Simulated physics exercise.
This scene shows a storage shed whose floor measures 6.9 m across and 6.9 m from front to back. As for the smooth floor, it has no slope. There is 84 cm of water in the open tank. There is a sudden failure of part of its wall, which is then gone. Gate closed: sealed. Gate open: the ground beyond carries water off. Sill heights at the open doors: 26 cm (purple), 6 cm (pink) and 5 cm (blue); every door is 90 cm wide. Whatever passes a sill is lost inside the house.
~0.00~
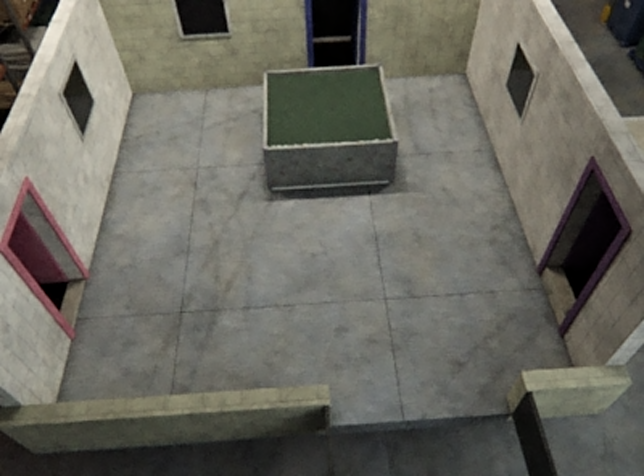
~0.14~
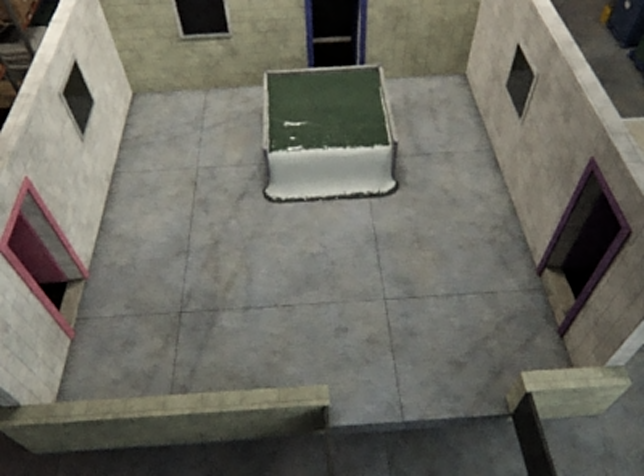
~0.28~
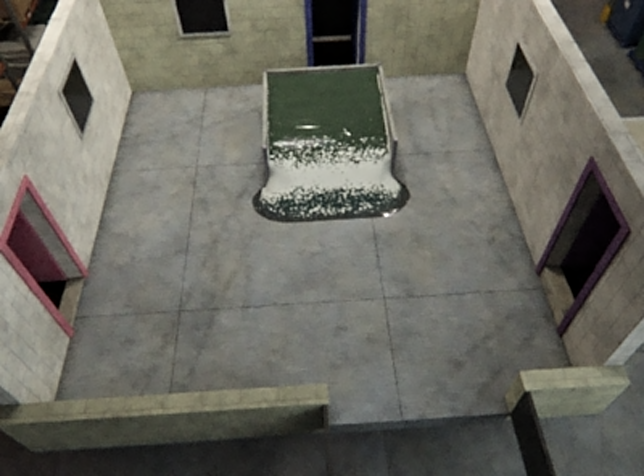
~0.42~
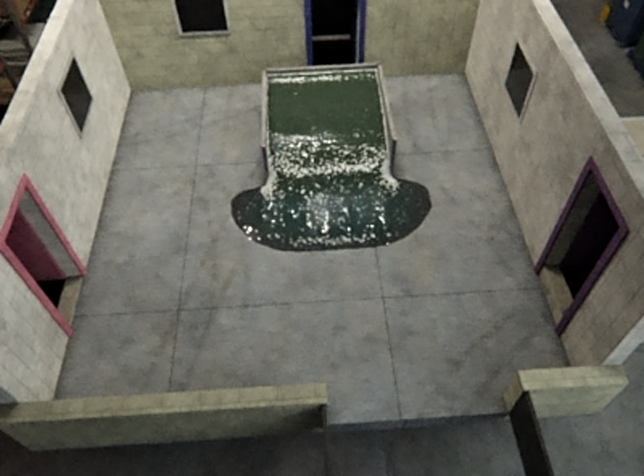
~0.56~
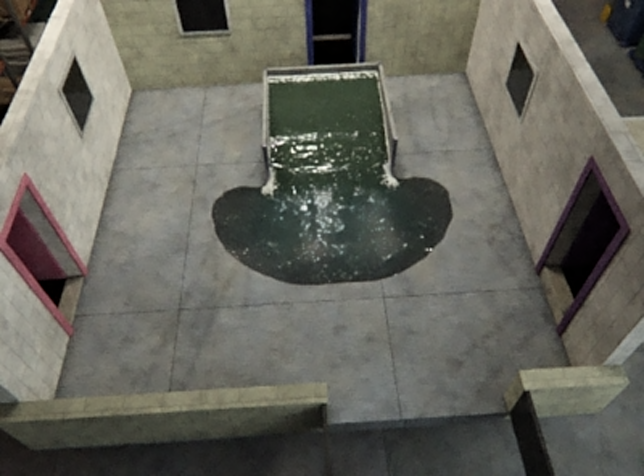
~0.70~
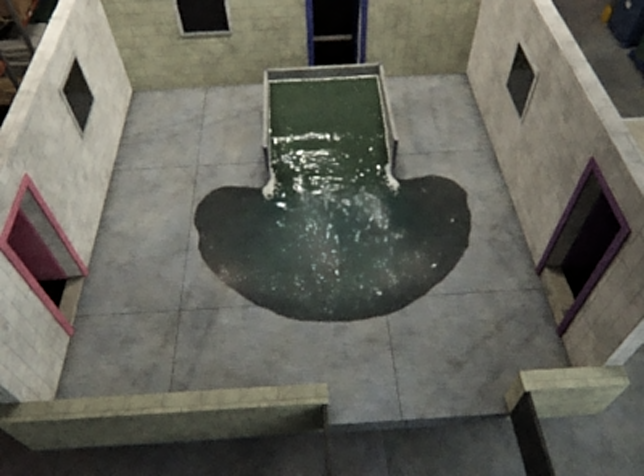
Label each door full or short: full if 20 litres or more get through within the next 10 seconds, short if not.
Purple door: Short; pink door: Full; blue door: Short.
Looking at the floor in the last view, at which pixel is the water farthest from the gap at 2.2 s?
Roughly at pixel (49, 423).
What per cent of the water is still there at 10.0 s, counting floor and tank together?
That would be close to 54 per cent.
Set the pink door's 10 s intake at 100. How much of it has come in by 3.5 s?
It comes to about 10 per cent.
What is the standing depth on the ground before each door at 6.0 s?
Depths (cm): Purple = 7; pink = 8; blue = 0.
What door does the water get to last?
The blue door.
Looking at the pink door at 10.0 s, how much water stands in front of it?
I'd say close to 4.5 cm.
After 1.4 s water covers 45 % of the floor and is deepest (34 cm) near (301, 407); purple door 2 cm at the sill, 0 L in, pink door not reached, blue door not reached.
After 2.2 s water covers 55 % of the floor and is deepest (38 cm) near (577, 390); purple door 14 cm at the sill, 0 L in, pink door 3 cm at the sill, 0 L in, blue door not reached.
After 3.5 s water covers 55 % of the floor and is deepest (32 cm) near (49, 423); purple door 16 cm at the sill, 0 L in, pink door 14 cm at the sill, 5 L in, blue door not reached.
After 6.0 s water covers 80 % of the floor and is deepest (12 cm) near (260, 410); purple door 7 cm at the sill, 0 L in, pink door 8 cm at the sill, 32 L in, blue door not reached.
After 10.0 s water covers 100 % of the floor and is deepest (8 cm) near (167, 95); purple door 4 cm at the sill, 0 L in, pink door 4 cm at the sill, 37 L in, blue door 4 cm at the sill, 0 L in.
